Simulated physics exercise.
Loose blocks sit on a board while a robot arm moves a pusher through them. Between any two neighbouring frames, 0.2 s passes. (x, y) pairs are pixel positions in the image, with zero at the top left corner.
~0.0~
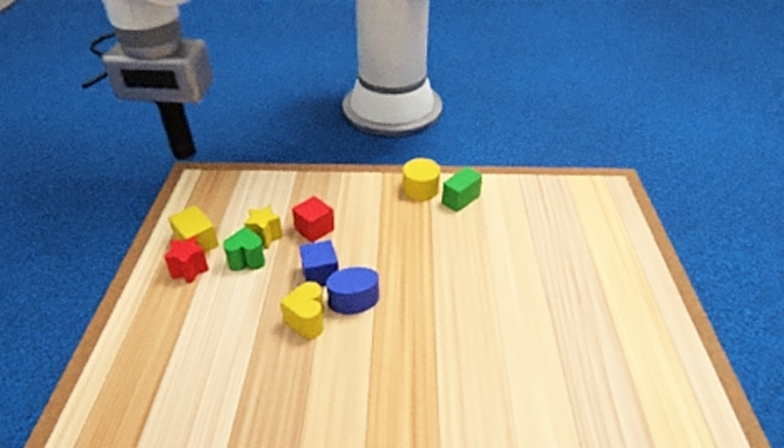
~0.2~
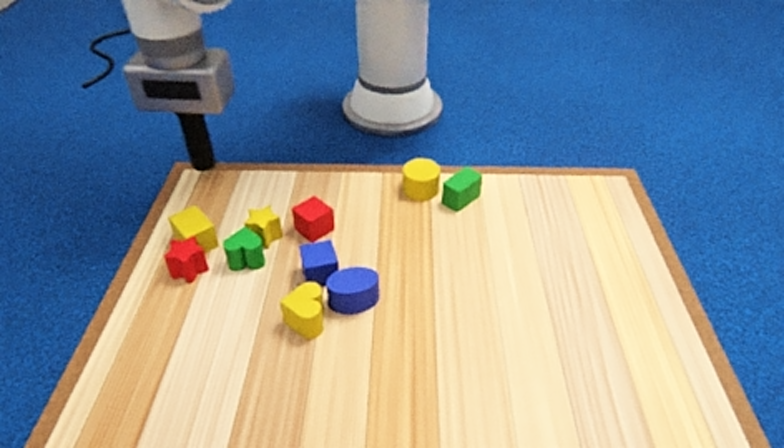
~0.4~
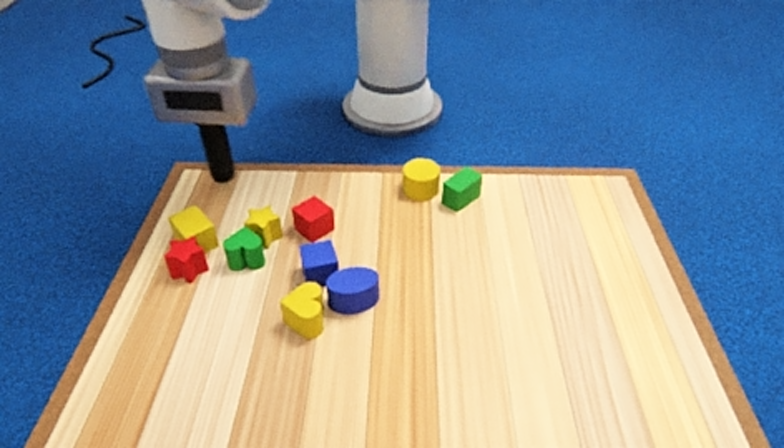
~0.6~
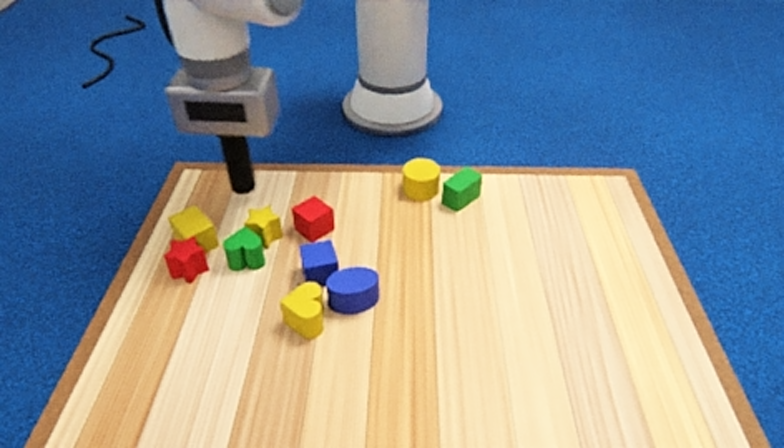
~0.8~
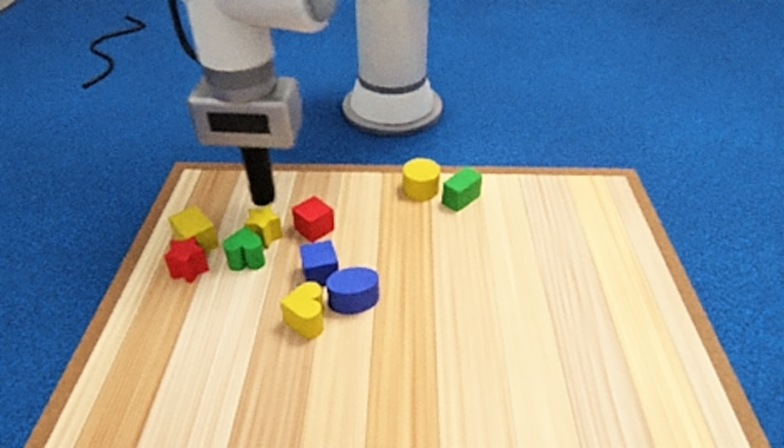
The clip opens on a wooden board scattered with red, yellow, green and blue blocks, with a robot arm's black pusher near the upper left edge. The arm moves the pusher steadily right and toward the viewer, reaching just behind the yellow star, while the blocks stay still.
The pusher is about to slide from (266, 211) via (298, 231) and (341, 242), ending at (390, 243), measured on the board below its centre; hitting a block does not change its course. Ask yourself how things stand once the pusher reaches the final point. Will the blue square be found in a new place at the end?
I'd say no.
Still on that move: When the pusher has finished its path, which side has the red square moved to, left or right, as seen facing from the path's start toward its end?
Picture yourself facing from the start of the path to its end: The red square moves off to your left.
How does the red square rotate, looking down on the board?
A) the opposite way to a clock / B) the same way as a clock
(A)
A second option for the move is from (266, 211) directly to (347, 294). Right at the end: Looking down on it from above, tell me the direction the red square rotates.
It goes round opposite to clock hands.
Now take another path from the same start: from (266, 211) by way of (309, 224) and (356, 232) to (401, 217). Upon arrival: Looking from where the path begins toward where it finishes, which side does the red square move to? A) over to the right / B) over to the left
Option A.
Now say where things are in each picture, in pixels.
The first frame shows pusher tip (185, 154); block tops, yellow star-shaped block (261, 216); red square (312, 208); blue square (318, 253).
The second frame shows pusher (204, 165); blocks unchanged.
The third frame shows pusher (224, 177); blocks unchanged.
The fourth frame shows pusher (244, 188); blocks unchanged.
The fifth frame shows pusher (264, 199); yellow star-shaped block (261, 216); red square (312, 208); blue square (318, 253).
On the path given first. One third of the way, pusher (297, 219); yellow star-shaped block (266, 220), turned 50° clockwise; red square (326, 210), turned 25° anticlockwise.
Two thirds of the way, pusher (341, 231); yellow star-shaped block (266, 220), turned 50° clockwise; red square (363, 208), turned 100° anticlockwise.
At the end, pusher (390, 232); yellow star-shaped block (266, 220), turned 50° clockwise; red square (380, 203), turned 135° anticlockwise; blue square in place.
